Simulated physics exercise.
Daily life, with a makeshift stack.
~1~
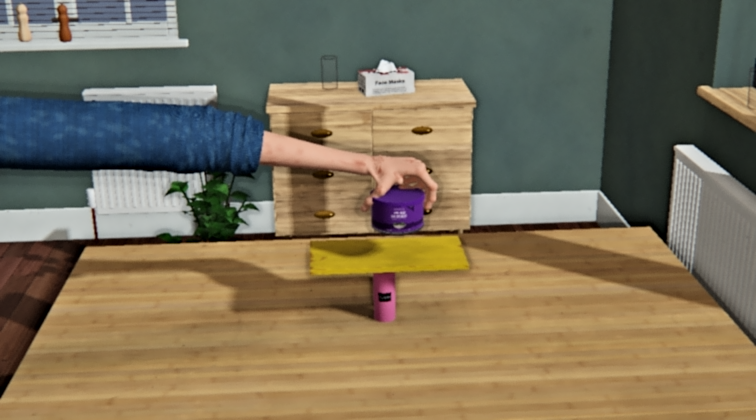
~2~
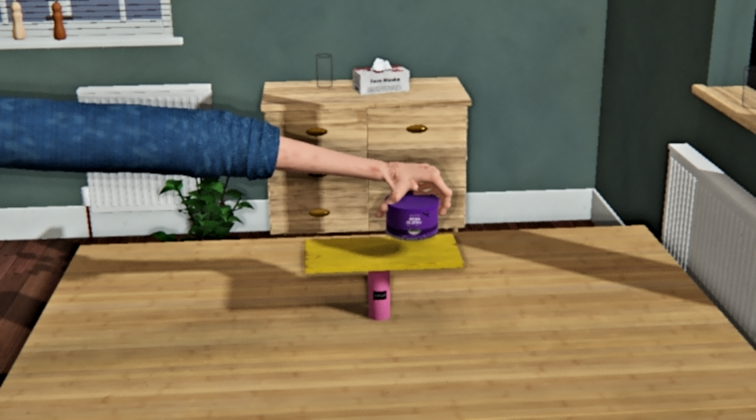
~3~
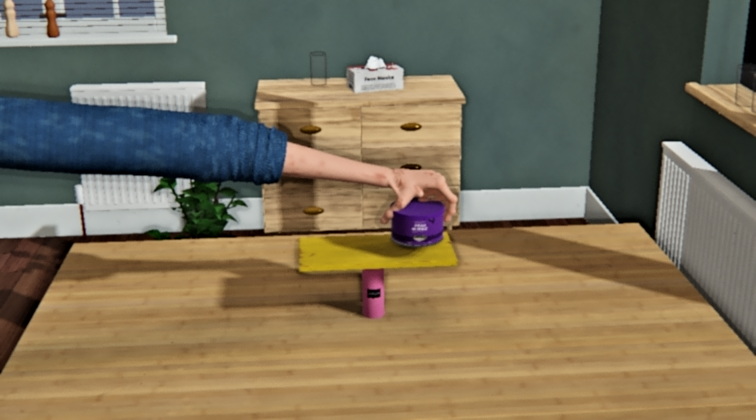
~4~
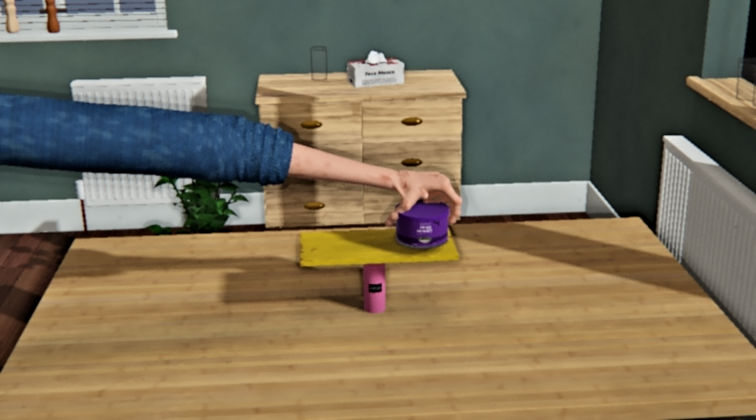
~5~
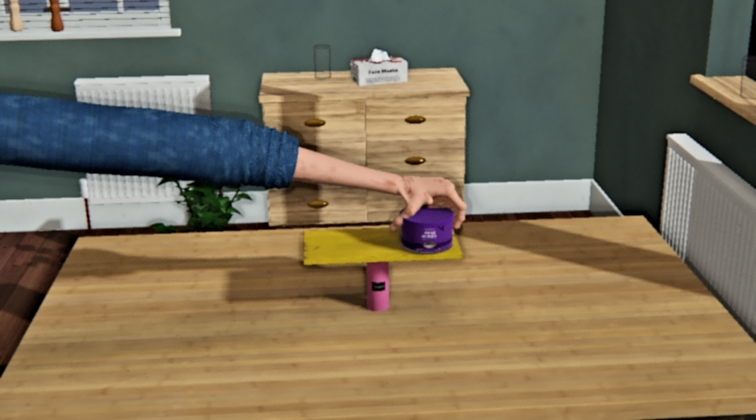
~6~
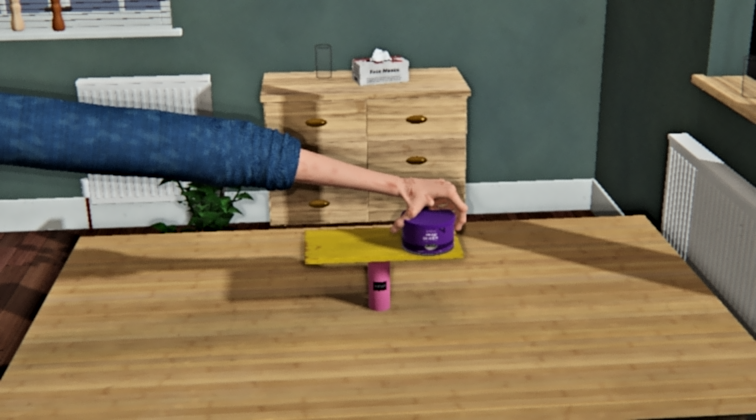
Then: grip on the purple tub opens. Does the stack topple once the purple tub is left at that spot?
Yes, it topples.
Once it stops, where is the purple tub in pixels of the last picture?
Close to pixel (455, 295).
Then, 0.30 s on from there, purple tub now fallen; yellow board turned 57° from how it was put.
Then, 0.60 s on from there, yellow board turned 52° from how it was put; pink shaker turned 18° from how it was put.
Then, 0.70 s on from there, yellow board now fallen; pink shaker turned 57° from how it was put.
Then, 0.90 s on from there, pink shaker now fallen.
In the end, fallen, yellow board, pink shaker and purple tub. At the end, from the last picture's camera, purple tub near (455, 295). The stack comes apart.
